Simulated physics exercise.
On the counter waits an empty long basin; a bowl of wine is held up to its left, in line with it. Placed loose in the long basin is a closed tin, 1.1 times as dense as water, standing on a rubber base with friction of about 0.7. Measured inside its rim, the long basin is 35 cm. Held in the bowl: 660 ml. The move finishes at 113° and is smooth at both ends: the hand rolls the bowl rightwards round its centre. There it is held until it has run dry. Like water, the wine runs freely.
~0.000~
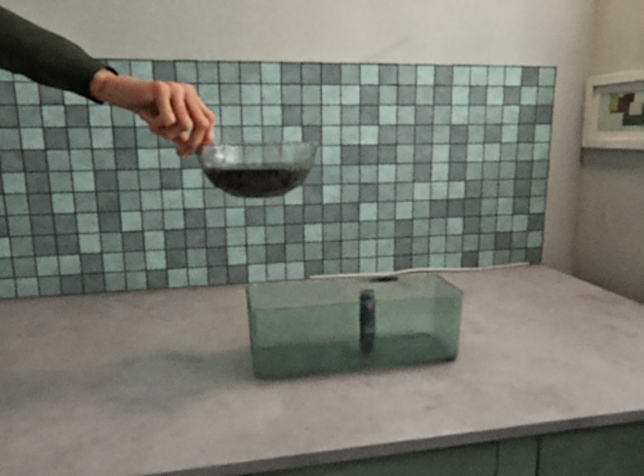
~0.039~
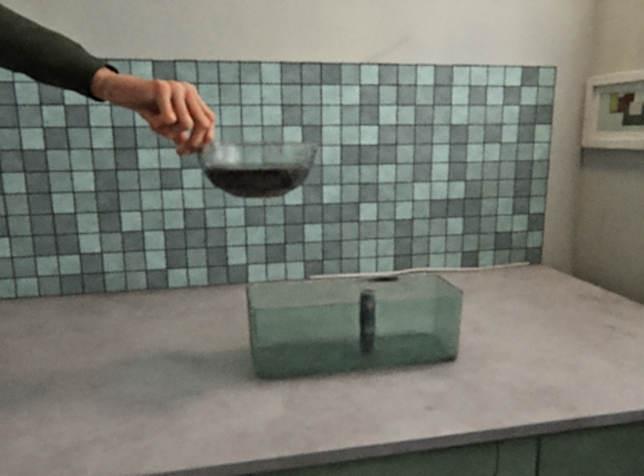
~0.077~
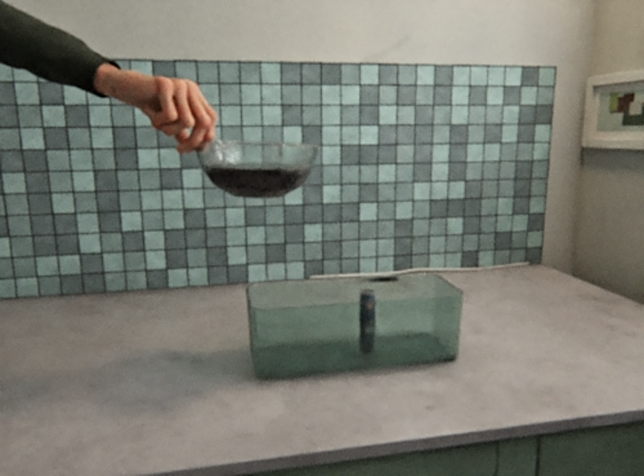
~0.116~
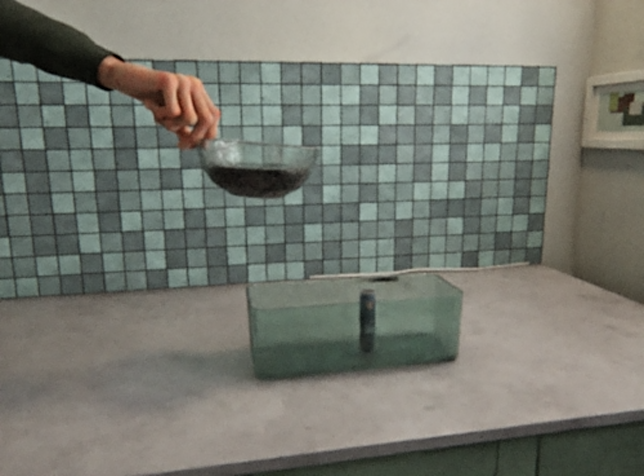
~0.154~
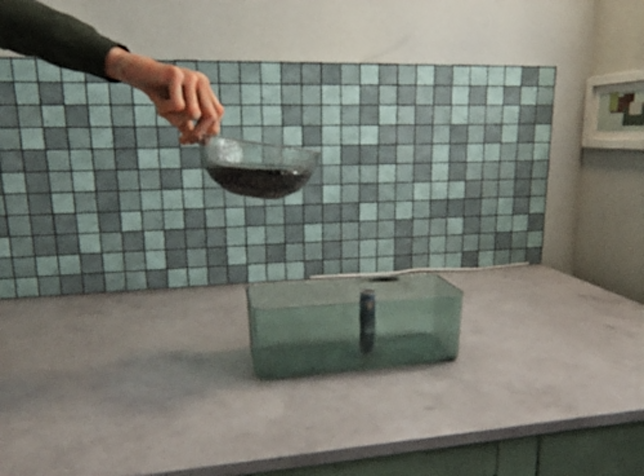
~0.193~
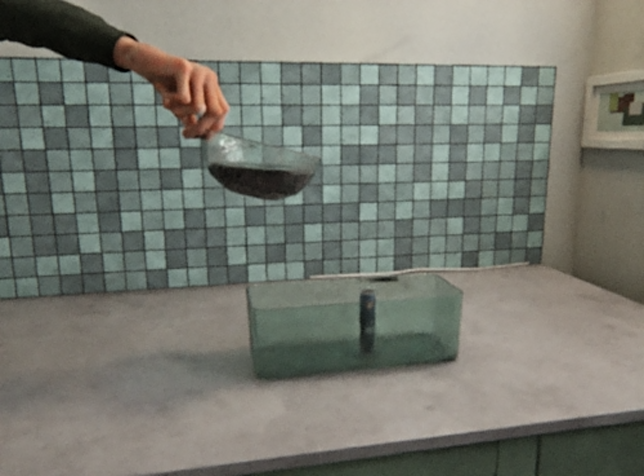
A grey countertop stands before a wall of teal and grey square tiles, seen from the front and slightly above, with part of a framed picture at right. A dark-sleeved hand holds a clear bowl of dark liquid above and left of a long, greenish see-through basin containing a small dark object. The hand, nearly still at first, slowly tilts the bowl rightwards, while the camera stays still.
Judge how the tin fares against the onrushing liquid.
Odds are it is tipped over.
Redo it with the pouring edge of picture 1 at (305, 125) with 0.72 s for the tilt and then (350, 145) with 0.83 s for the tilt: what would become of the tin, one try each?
First it falls; then it remains upright.
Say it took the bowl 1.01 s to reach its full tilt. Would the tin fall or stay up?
In that case the tin stays vertical.
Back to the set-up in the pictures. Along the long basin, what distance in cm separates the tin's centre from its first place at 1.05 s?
About 8 cm.
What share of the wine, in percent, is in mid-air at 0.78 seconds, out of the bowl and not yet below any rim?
Roughly 7 per cent.
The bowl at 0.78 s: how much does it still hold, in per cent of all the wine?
0 %.
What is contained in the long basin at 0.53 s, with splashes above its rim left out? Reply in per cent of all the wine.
Some 5 per cent.
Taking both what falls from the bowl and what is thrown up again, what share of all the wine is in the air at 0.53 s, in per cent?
64 per cent.
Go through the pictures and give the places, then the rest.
Tilt 0°; pouring edge (316, 144); surface from (204, 167) to (308, 165); the long basin's rim runs from (249, 298) to (449, 284); the tin's top is at (368, 294), in the first picture.
Tilt 1°; pouring edge (316, 144); surface from (204, 167) to (308, 166), in the second picture.
Tilt 2°; pouring edge (317, 146); surface from (204, 167) to (309, 166), in the third picture.
Tilt 5°; pouring edge (318, 149); surface from (205, 165) to (309, 168), in the fourth picture.
Tilt 9°; pouring edge (319, 154); surface from (207, 164) to (310, 169), in the fifth picture.
Tilt 14°; pouring edge (320, 159); surface from (208, 163) to (312, 170), in the sixth picture.
Then, 0.53 s in, the tilt is 81° and 31 per cent is still to pour; the tin stands where it began.
Then, 0.78 s in, the tilt is 112° and 0 per cent is still to pour; the tin leans 10°.
Then, 1.05 s in, the tilt is 113° and 0 per cent is still to pour; the tin lies on its side.
Then, 1.33 s in, the tilt is 113° and 0 per cent is still to pour; the tin lies on its side.
Finally, the tin lies on its side.
